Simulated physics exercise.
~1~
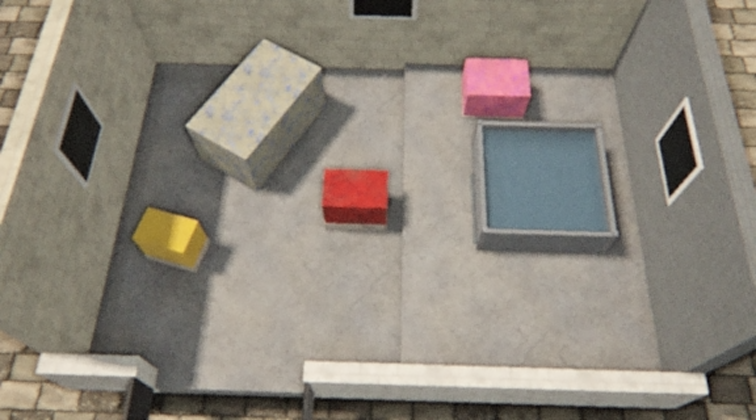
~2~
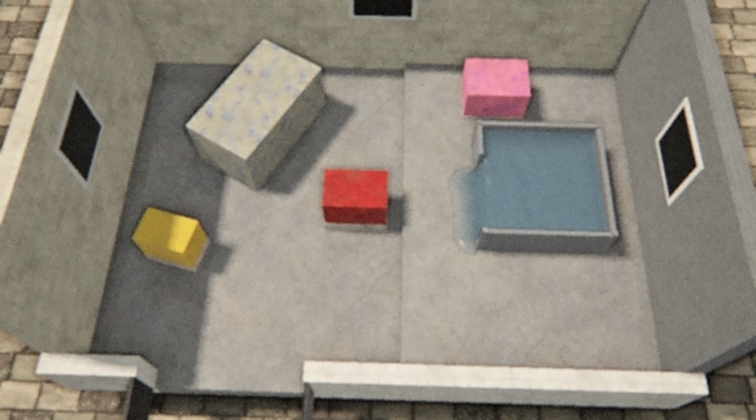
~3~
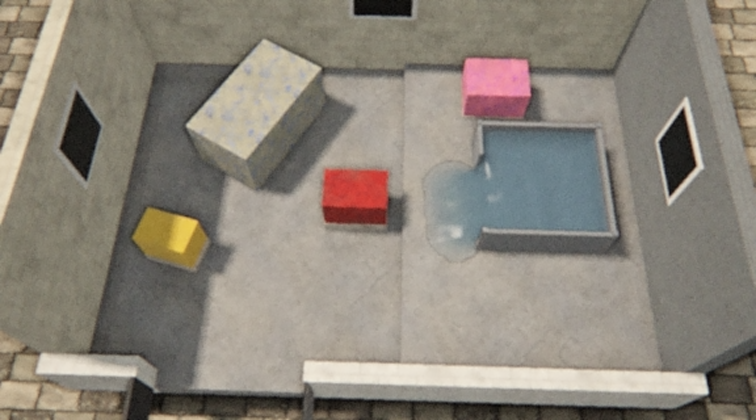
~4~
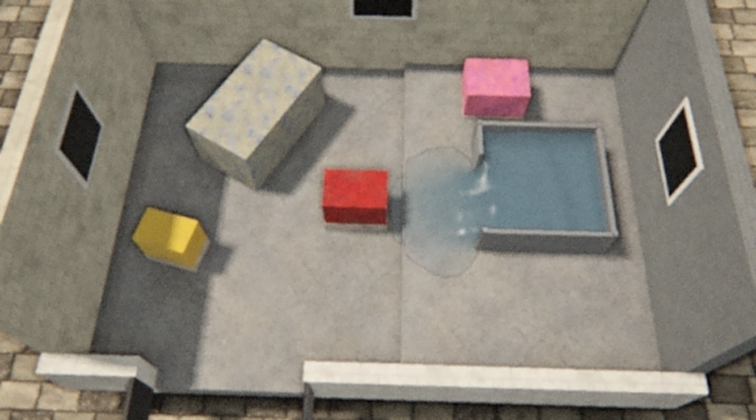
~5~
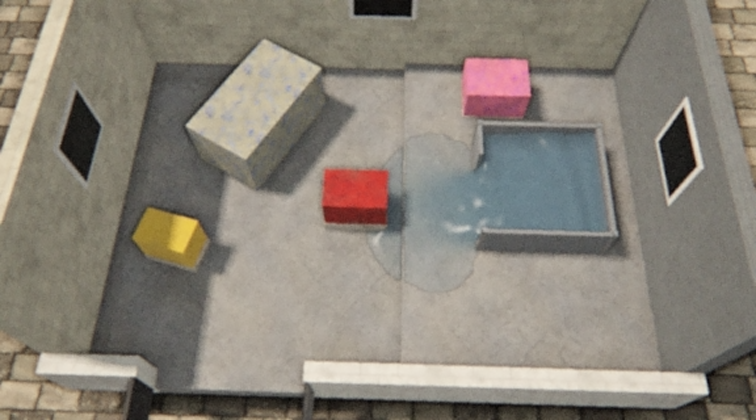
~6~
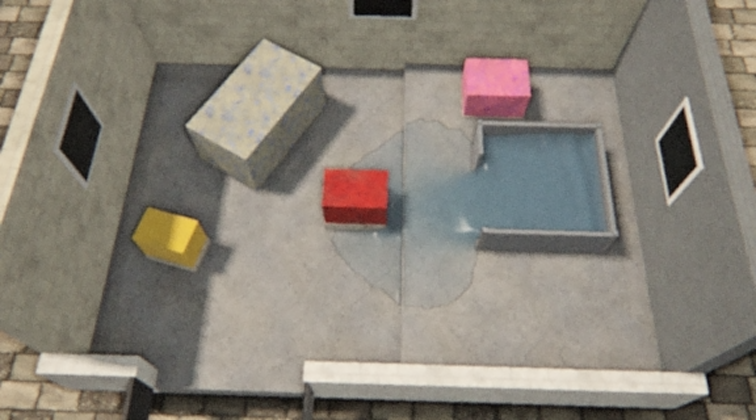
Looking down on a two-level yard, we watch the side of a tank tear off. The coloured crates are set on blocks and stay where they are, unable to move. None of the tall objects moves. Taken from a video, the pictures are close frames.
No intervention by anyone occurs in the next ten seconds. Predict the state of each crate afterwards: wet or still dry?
Result: The red crate picks up moisture; the pink crate remains moisture-free; the yellow crate remains moisture-free.
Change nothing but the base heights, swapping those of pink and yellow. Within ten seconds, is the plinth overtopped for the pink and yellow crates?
Briefly, the pink crate is left untouched and the yellow crate is inundated.
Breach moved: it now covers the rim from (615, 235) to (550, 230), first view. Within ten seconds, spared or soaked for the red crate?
Looking at the red crate, it is left alone.
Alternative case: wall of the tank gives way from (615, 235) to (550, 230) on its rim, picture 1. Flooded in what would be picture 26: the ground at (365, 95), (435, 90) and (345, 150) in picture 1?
So it's nothing at the first, nothing at the second and nothing at the third.
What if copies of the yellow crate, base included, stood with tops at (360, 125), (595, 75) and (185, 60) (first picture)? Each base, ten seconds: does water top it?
Listed in turn: Overtopped / clear / clear.
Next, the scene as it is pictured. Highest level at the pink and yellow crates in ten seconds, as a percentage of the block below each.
The first comes to 20 per cent and the second to 60 per cent.
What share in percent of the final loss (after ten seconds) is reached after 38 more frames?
It would be around 60 %.
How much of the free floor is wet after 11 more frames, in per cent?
I reckon around 40 %.
A moment on, water covers 25 % of the floor; the red crate water round its plinth, the pink crate water round its plinth, the yellow crate not reached.
Next, water covers 40 % of the floor; the red crate water round its plinth, the pink crate water round its plinth, the yellow crate water round its plinth.
Then, water covers 50 % of the floor; the red crate water round its plinth, the pink crate water round its plinth, the yellow crate water round its plinth.
Later, water covers 60 % of the floor; the red crate water round its plinth, the pink crate water round its plinth, the yellow crate water round its plinth.
In the end, water covers 65 % of the floor; the red crate was topped, the pink crate stayed above the water, the yellow crate stayed above the water.
